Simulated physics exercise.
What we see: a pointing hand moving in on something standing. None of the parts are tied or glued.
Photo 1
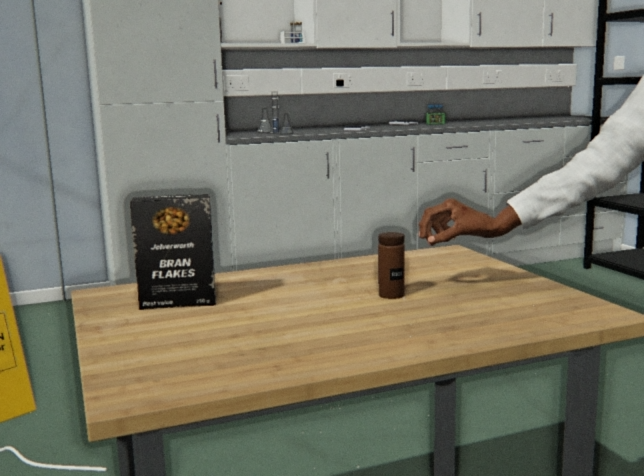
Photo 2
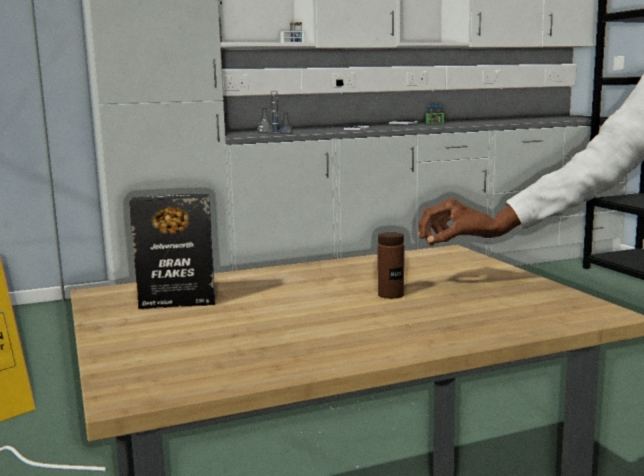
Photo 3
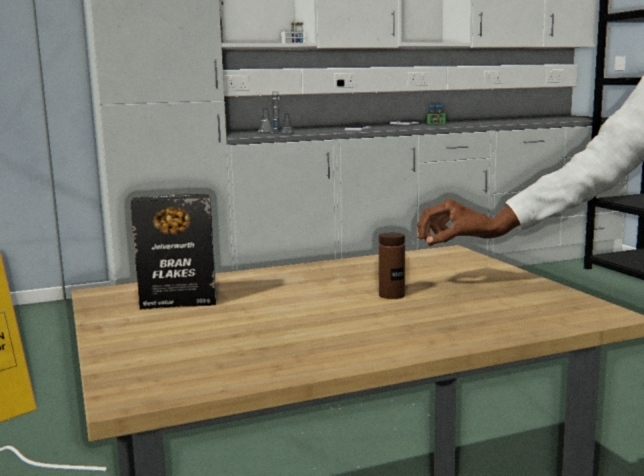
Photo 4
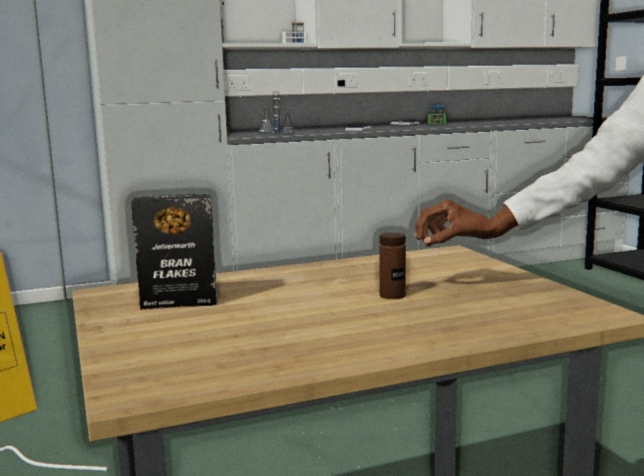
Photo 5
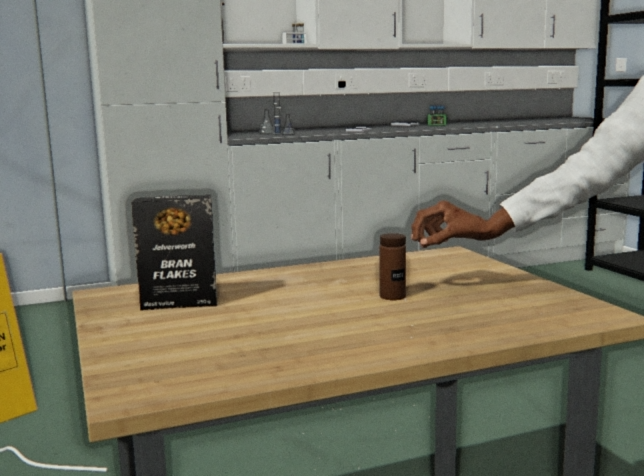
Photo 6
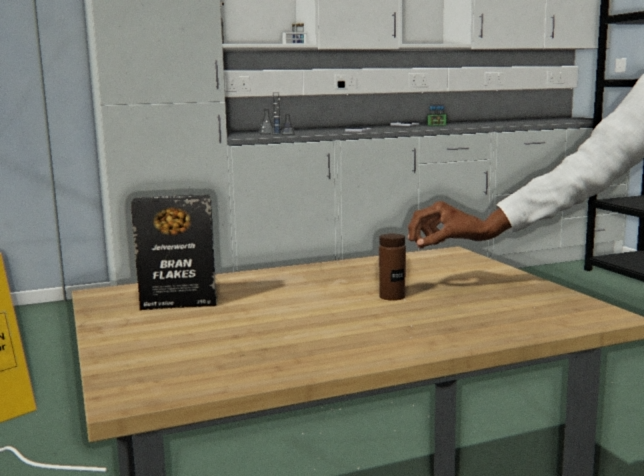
A hand in a white sleeve, fingers curled, edged slightly left toward a small brown shaker on a wooden table, while the shaker and a black bran flakes box stood still.
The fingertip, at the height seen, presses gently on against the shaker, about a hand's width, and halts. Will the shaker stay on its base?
No, it goes over.
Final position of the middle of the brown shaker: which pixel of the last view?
At about (346, 290).
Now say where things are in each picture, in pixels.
Brown shaker (392, 266), in the first picture.
Brown shaker (391, 265), in the second picture.
Brown shaker (392, 266), in the third picture.
Brown shaker (393, 266), in the fourth picture.
Brown shaker (393, 267), in the fifth picture.
Brown shaker (392, 267), in the sixth picture.
Then, 0.60 s past the last view, brown shaker rocked 25° from its first pose near (379, 266).
Then, 0.90 s past the last view, brown shaker on its side near (350, 288).
Finally, down or leaning hard on the table, brown shaker. Final places as the last picture's camera would see them, brown shaker near (346, 290).
